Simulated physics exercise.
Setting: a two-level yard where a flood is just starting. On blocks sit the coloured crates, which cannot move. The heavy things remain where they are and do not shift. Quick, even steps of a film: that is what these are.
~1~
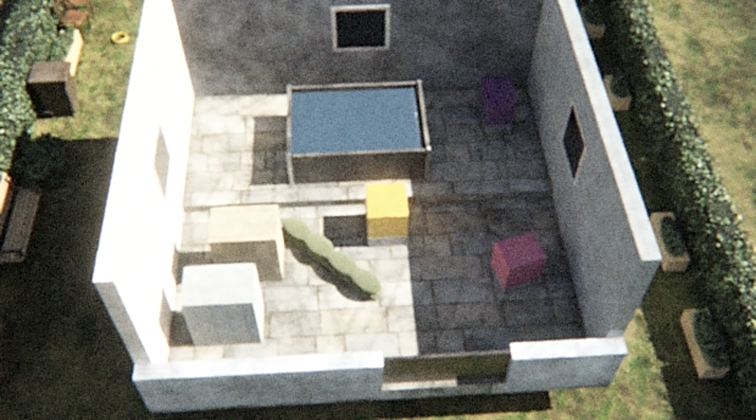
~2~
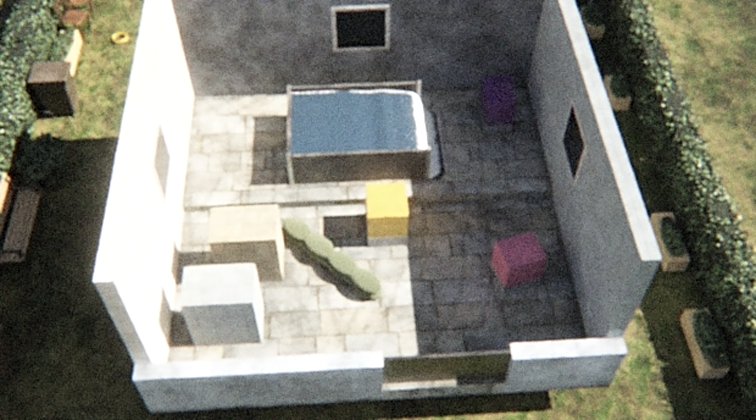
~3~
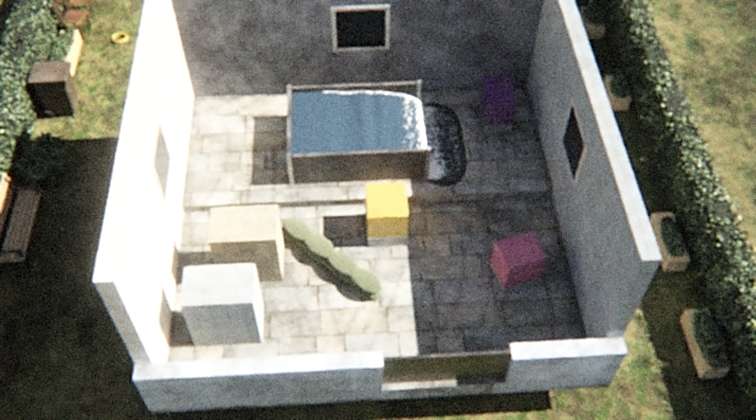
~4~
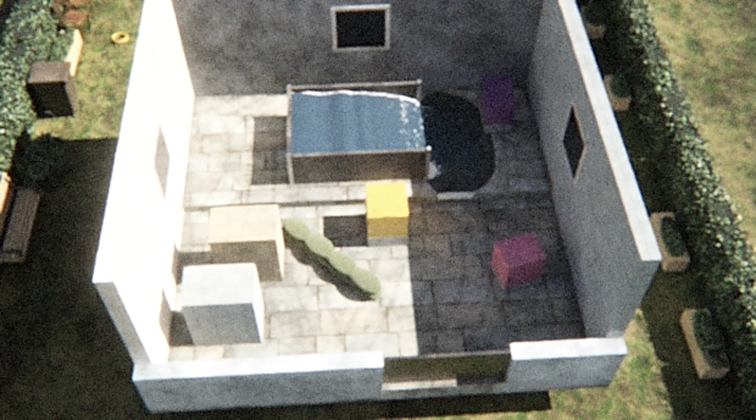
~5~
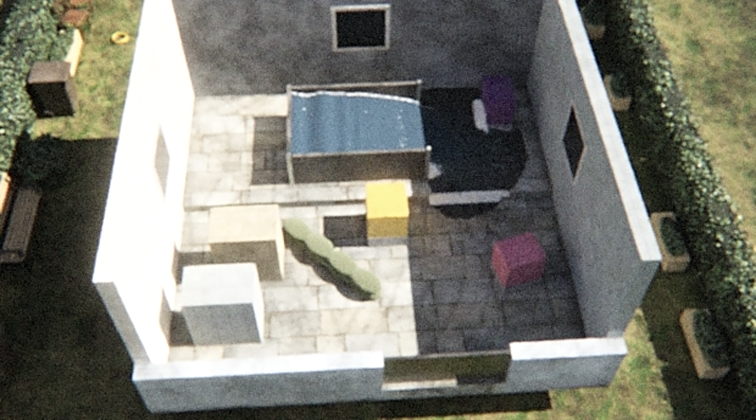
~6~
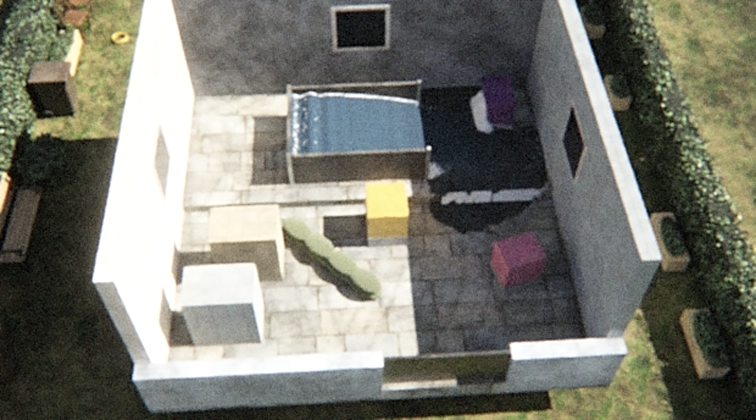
Water pouring from the right side of a raised tank, spreading across a walled paved yard and around the purple crate.
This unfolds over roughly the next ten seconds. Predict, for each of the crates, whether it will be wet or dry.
My prediction: Looks like the yellow crate is out of reach of the water; looks like the pink crate is within reach of the water; looks like the purple crate is within reach of the water.
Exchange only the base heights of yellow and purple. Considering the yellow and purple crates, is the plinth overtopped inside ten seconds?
Result - yellow: Untouched; purple: Hit.
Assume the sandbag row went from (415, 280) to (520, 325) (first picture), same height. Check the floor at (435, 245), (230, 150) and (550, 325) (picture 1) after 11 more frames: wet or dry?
As listed: Unflooded, unflooded, submerged.
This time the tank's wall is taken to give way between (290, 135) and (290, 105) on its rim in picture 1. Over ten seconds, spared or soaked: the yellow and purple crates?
First the yellow crate: It is never reached; then the purple crate: It is never reached.
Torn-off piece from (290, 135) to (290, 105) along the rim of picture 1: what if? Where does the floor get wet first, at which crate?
My pick is the purple crate.
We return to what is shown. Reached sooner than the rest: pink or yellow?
Answer: The one in pink.
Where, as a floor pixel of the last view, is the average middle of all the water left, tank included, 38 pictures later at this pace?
Close to (398, 215).
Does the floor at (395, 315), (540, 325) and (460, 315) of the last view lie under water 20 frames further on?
First spared, second inundated, third inundated.
A moment on, water covers 20 % of the floor; the yellow crate not reached, the pink crate water round its plinth, the purple crate water round its plinth.
Next, water covers 25 % of the floor; the yellow crate not reached, the pink crate water round its plinth, the purple crate water round its plinth.
Then, water covers 50 % of the floor; the yellow crate water round its plinth, the pink crate water round its plinth, the purple crate water round its plinth.
Later, water covers 90 % of the floor; the yellow crate water round its plinth, the pink crate water round its plinth, the purple crate water round its plinth.
In the end, water covers 95 % of the floor; the yellow crate stayed above the water, the pink crate was topped, the purple crate was topped.
